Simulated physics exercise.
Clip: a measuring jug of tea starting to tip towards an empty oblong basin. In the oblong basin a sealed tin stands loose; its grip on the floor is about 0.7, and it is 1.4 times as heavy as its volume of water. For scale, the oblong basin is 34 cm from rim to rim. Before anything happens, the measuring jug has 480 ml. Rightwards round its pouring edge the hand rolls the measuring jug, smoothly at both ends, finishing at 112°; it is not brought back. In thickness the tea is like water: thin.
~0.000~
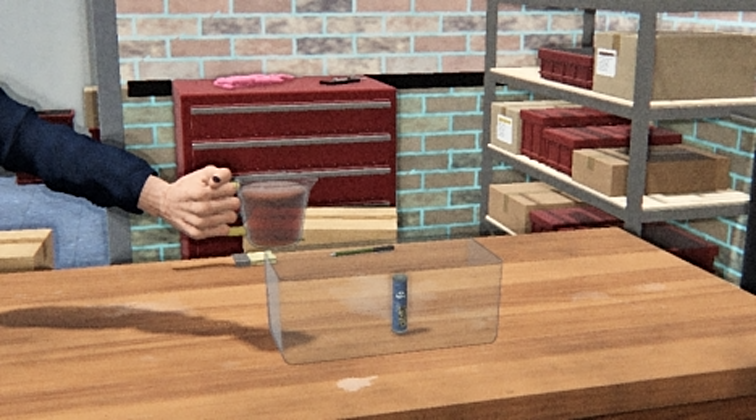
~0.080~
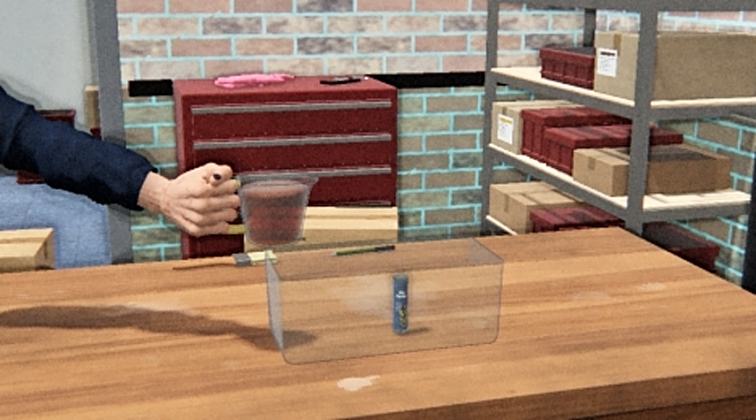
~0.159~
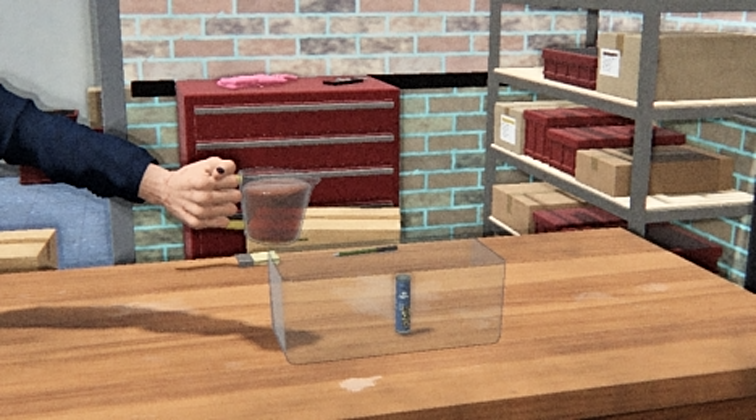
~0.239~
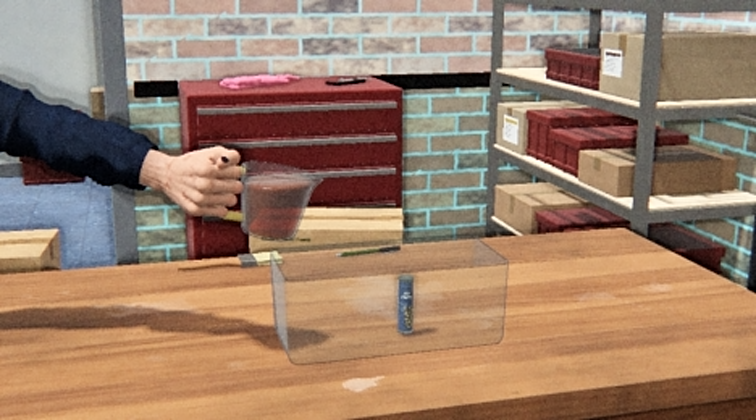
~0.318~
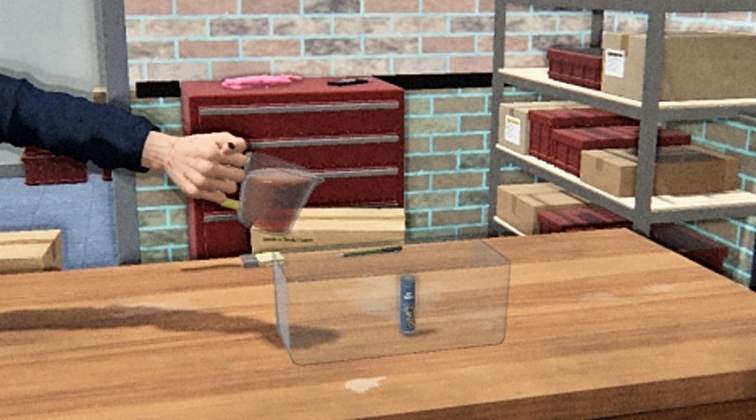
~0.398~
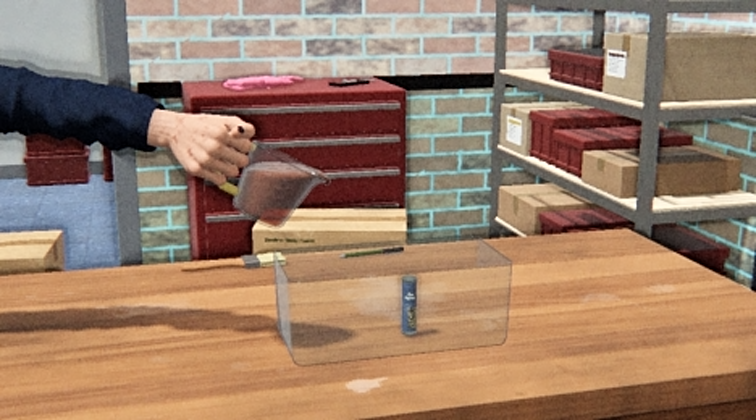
The clip opens with a hand holding a clear measuring jug of reddish-brown liquid upright above an empty, see-through oblong basin on a wooden workbench. The jug barely moves at first, then the hand rolls it steadily rightwards until it is clearly tilted, the liquid shifting towards its lip.
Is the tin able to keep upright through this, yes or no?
No, it topples.
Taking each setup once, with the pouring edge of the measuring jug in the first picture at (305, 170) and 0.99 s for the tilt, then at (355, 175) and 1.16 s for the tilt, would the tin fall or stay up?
Run one: It does not tip. Run two: It does not tip.
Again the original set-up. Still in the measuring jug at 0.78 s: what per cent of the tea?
Portion remaining: Approx. 48 per cent.
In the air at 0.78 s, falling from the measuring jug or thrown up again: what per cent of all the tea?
I'd put it at about 30 percent.
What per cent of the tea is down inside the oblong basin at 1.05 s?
The share is close to 84 percent.
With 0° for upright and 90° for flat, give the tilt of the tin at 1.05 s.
The tilt is near 10°.
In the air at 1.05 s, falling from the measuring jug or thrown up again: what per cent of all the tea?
Close to 14 in every hundred parts.
After 0.78 s the tilt is 84° and 47 per cent is still to pour; the tin stands where it began.
After 1.05 s the tilt is 110° and 3 per cent is still to pour; the tin leans 10°.
After 1.34 s the tilt is 112° and 0 per cent is still to pour; the tin lies on its side.
After 1.66 s the tilt is 112° and 0 per cent is still to pour; the tin lies on its side.
In the end the tin lies on its side.
